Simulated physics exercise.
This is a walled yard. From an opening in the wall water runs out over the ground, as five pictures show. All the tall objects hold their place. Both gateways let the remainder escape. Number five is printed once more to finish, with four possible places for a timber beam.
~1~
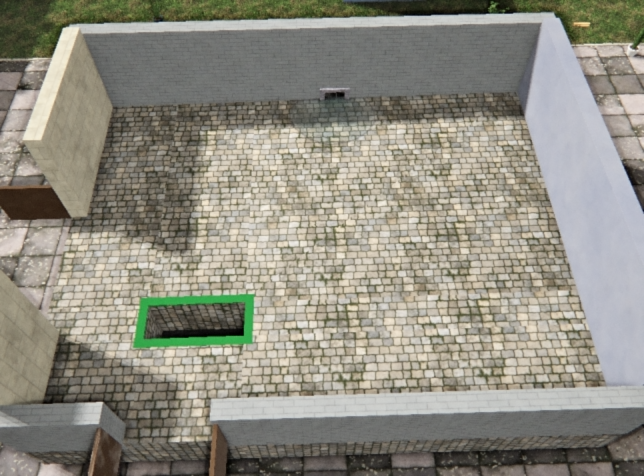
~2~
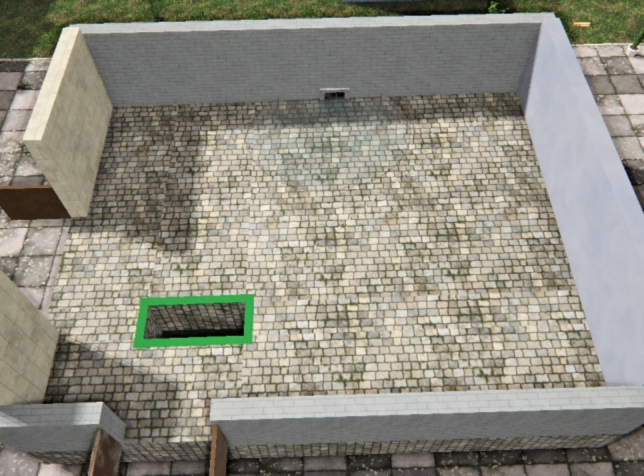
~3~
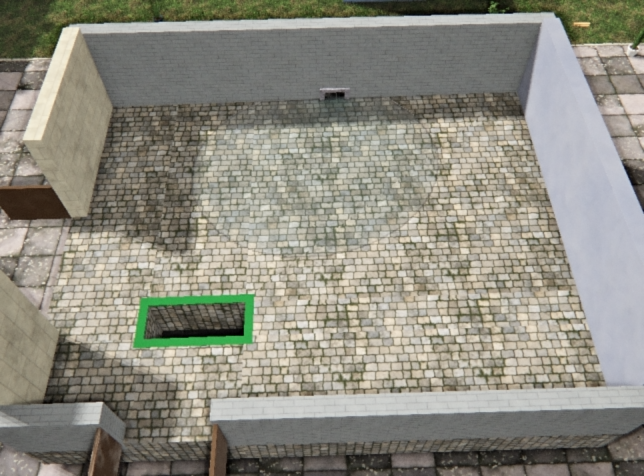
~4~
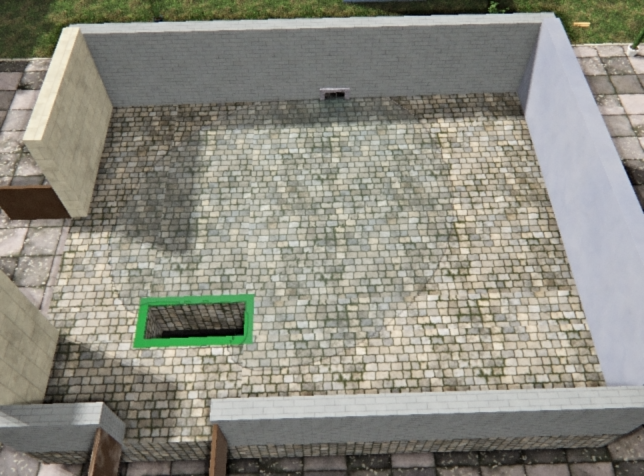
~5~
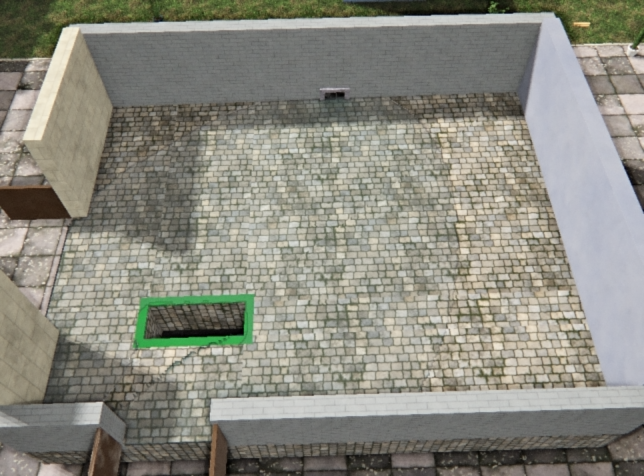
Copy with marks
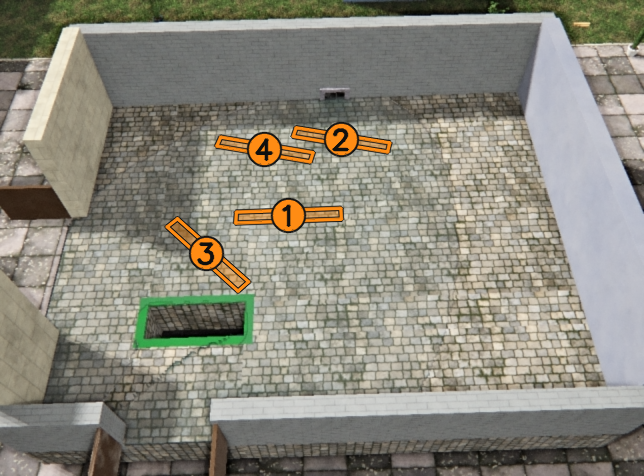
Water spreads from the far wall across the paved yard and reaches the green-framed drain.
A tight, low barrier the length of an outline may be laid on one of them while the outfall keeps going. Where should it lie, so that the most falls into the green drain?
It is 4.
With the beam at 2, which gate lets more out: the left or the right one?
The right one.
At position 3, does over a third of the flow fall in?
No, it does not.
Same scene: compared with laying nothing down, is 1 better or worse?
Position 1 is worse.
In orange, 1 from (236, 217) to (341, 213); 2 from (294, 132) to (388, 147); 3 from (172, 222) to (243, 286); 4 from (218, 141) to (311, 157).
With 1, about 17 % of the stream goes into the green drain, about 83 % out by the gates.
With 2, about 20 % of the stream goes into the green drain, about 80 % out by the gates.
With 3, about 24 % of the stream goes into the green drain, about 76 % out by the gates.
With 4, about 30 % of the stream goes into the green drain, about 70 % out by the gates.
